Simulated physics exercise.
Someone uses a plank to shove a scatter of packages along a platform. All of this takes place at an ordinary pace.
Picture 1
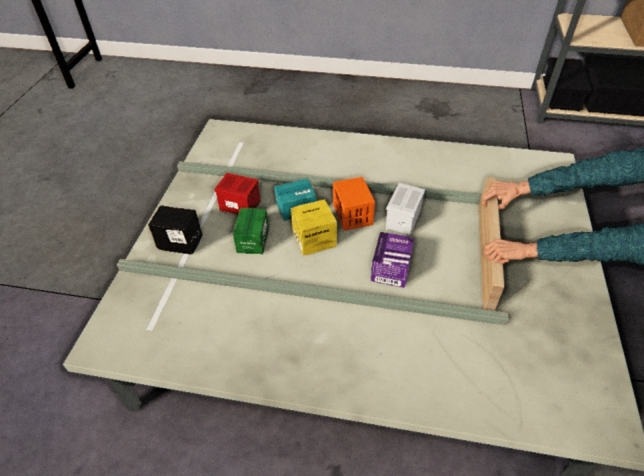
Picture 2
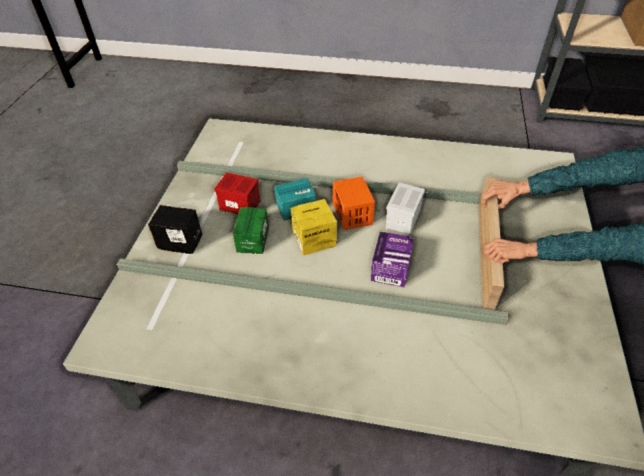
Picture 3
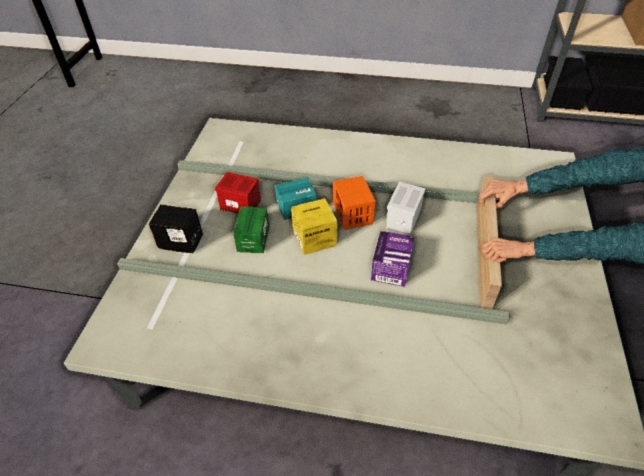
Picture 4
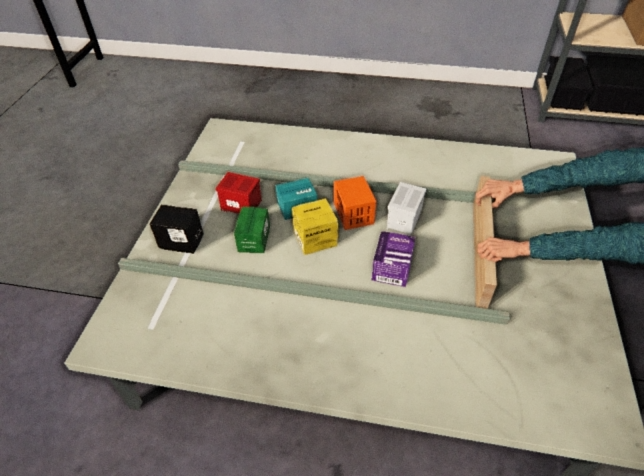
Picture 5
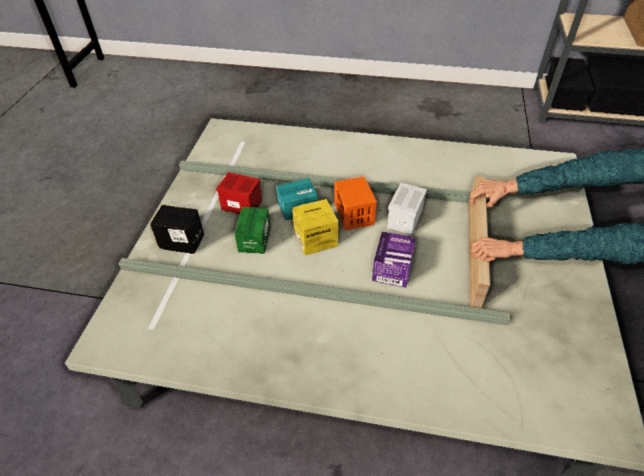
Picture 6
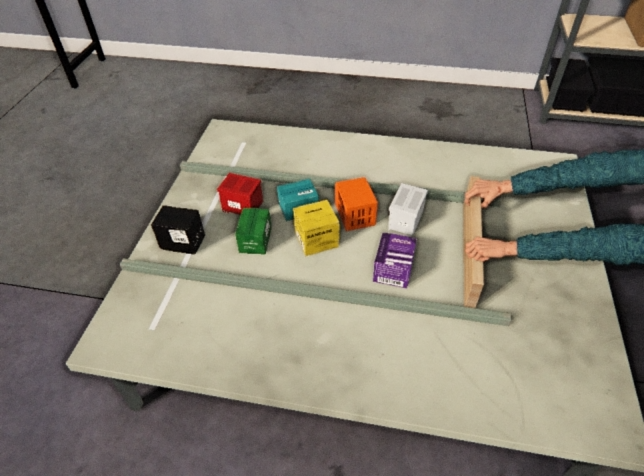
On a pale tabletop, two hands slide a wooden plank slightly left between rails toward scattered colourful boxes that stay still.
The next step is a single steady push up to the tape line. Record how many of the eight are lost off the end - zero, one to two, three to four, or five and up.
Just three or four fall.
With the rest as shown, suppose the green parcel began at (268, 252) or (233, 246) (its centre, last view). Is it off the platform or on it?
It keeps its place, then keeps its place.
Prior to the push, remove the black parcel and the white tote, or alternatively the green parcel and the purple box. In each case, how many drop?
Counts - first: 1, second: 2.
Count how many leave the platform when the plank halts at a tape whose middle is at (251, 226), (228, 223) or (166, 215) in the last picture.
It would be 1, 1 and 8.
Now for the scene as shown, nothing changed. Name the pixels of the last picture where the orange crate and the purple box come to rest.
Near (181, 176) and (176, 233).
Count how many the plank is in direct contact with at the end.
That comes to 2.
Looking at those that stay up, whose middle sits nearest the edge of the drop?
Green parcel - nearest.
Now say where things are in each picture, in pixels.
The first frame shows black parcel (176, 230); red tote (239, 196); green parcel (252, 231); plank (490, 241); tape (203, 220).
The second frame shows red tote (238, 195); orange crate (353, 203).
The third frame shows green parcel (252, 230); turquoise box (296, 199).
The fourth frame shows black parcel (178, 229); plank (484, 239).
The fifth frame shows red tote (240, 195); yellow box (316, 227).
The sixth frame shows black parcel (179, 230); red tote (241, 196); green parcel (254, 231); plank (472, 239); tape (206, 220).
Soon after, none off yet; black parcel at rest near (179, 230); red tote at rest near (241, 196); green parcel at rest near (254, 231).
After that, none off yet; black parcel moving near (177, 230); red tote displaced about its own width near (194, 186); green parcel displaced about its own width near (220, 232).
In the end, the number that fall off is three or four; gone, turquoise box, red tote and black parcel.
